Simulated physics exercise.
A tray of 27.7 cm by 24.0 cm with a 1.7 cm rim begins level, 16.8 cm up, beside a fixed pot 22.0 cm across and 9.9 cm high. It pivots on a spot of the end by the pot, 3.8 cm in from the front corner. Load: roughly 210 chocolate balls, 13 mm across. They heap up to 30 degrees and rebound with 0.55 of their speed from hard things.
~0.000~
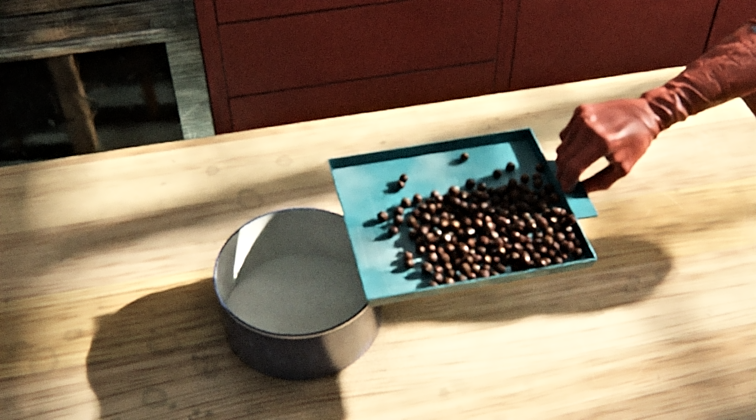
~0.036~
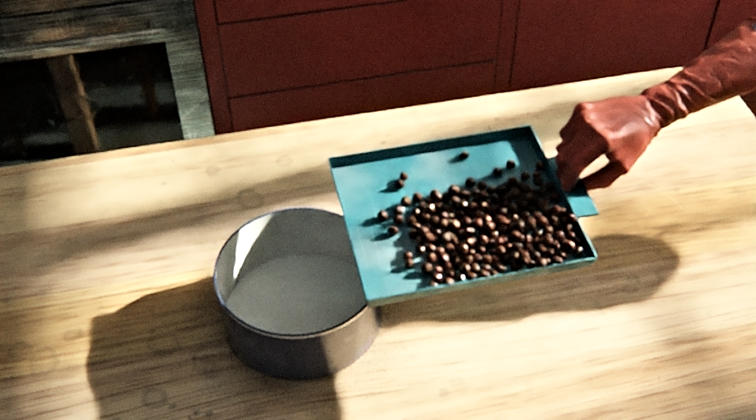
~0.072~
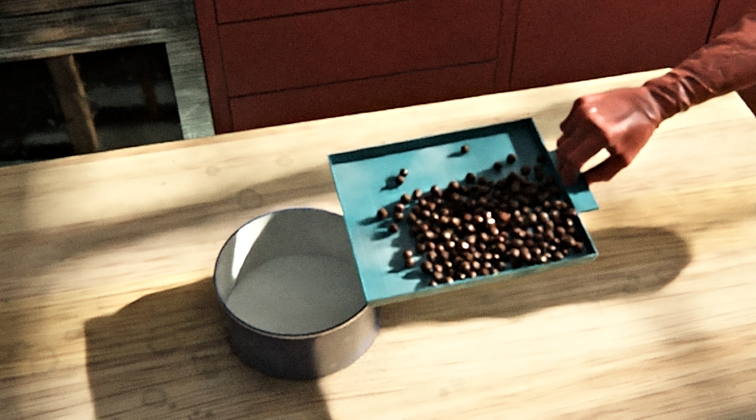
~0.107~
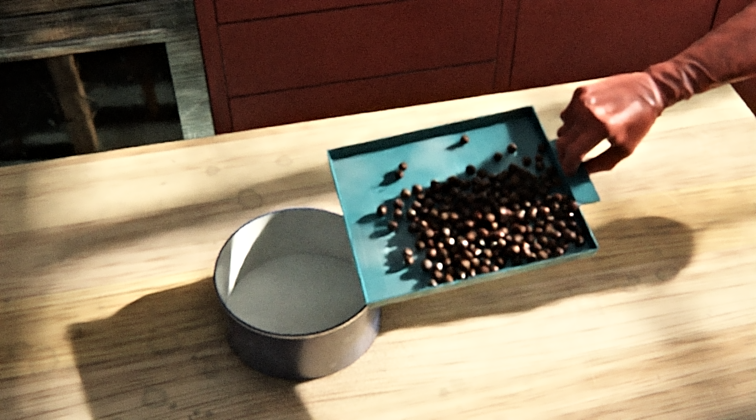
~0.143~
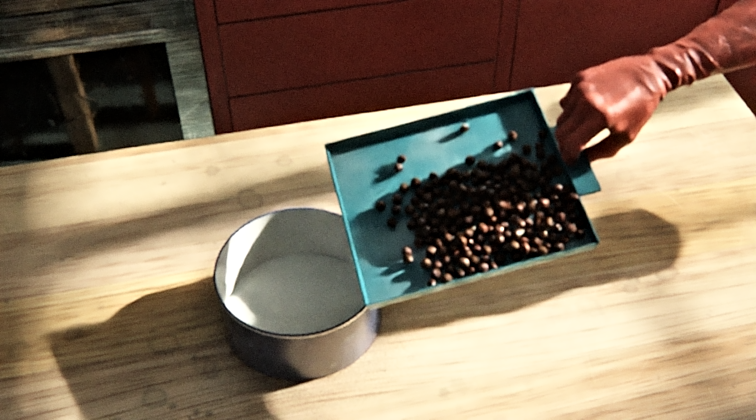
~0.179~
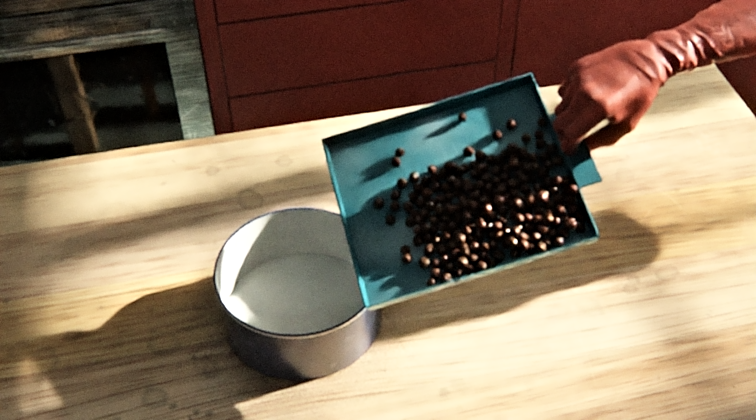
A hand and forearm, both a glossy dark red, grip the right side of a square teal tray scattered with small round dark brown balls, most of them heaped toward its right. Seen from above at an angle, a round grey pot stands to the left on a pale wooden table before dark red cabinets. The hand gradually raises the tray's far side, tilting it while the balls shift slightly and the view stays still.
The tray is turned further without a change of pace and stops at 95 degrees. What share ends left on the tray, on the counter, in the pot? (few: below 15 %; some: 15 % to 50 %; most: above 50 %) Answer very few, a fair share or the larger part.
Tray very few, counter the larger part, pot very few.
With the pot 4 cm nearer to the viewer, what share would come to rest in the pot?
Then about 20 per cent.
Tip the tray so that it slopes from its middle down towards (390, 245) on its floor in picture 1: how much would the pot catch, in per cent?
About 40 per cent.
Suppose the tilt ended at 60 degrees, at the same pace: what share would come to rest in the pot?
It would be near 5 per cent.
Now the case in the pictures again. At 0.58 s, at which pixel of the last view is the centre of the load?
At about (391, 281).
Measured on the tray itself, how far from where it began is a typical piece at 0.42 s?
Roughly 4 cm.
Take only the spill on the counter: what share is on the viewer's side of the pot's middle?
Roughly 100 per cent.
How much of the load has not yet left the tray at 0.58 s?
Some 85 per cent of the load.
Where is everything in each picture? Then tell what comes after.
Tray tilt 0 degrees, front corners at (369, 297) and (594, 257); middle of the pieces at (492, 228); pot at (298, 268), in the first picture.
Tray tilt 1 degrees, front corners at (369, 297) and (594, 256); middle of the pieces at (493, 227), in the second picture.
Tray tilt 3 degrees, front corners at (369, 298) and (594, 252), lowest corner left front; middle of the pieces at (493, 224), in the third picture.
Tray tilt 8 degrees, front corners at (368, 300) and (595, 247), lowest corner left front; middle of the pieces at (493, 218), in the fourth picture.
Tray tilt 13 degrees, front corners at (368, 302) and (596, 240), lowest corner left front; middle of the pieces at (493, 212), in the fifth picture.
Tray tilt 19 degrees, front corners at (367, 304) and (596, 235), lowest corner left front; middle of the pieces at (492, 206); pot at (298, 268). Its pace works out near 160 degrees a second, in the sixth picture.
After 0.42 s, tilt 57 degrees; the tray holds 100 %, the pot 0 %.
After 0.58 s, tilt 83 degrees; the tray holds 85 %, the pot 0 %.
After 0.87 s, tilt 95 degrees; the tray holds 0 %, the pot 0 %.
At rest (1.9 s), tray 0 %, counter 100 %, pot 0 %.
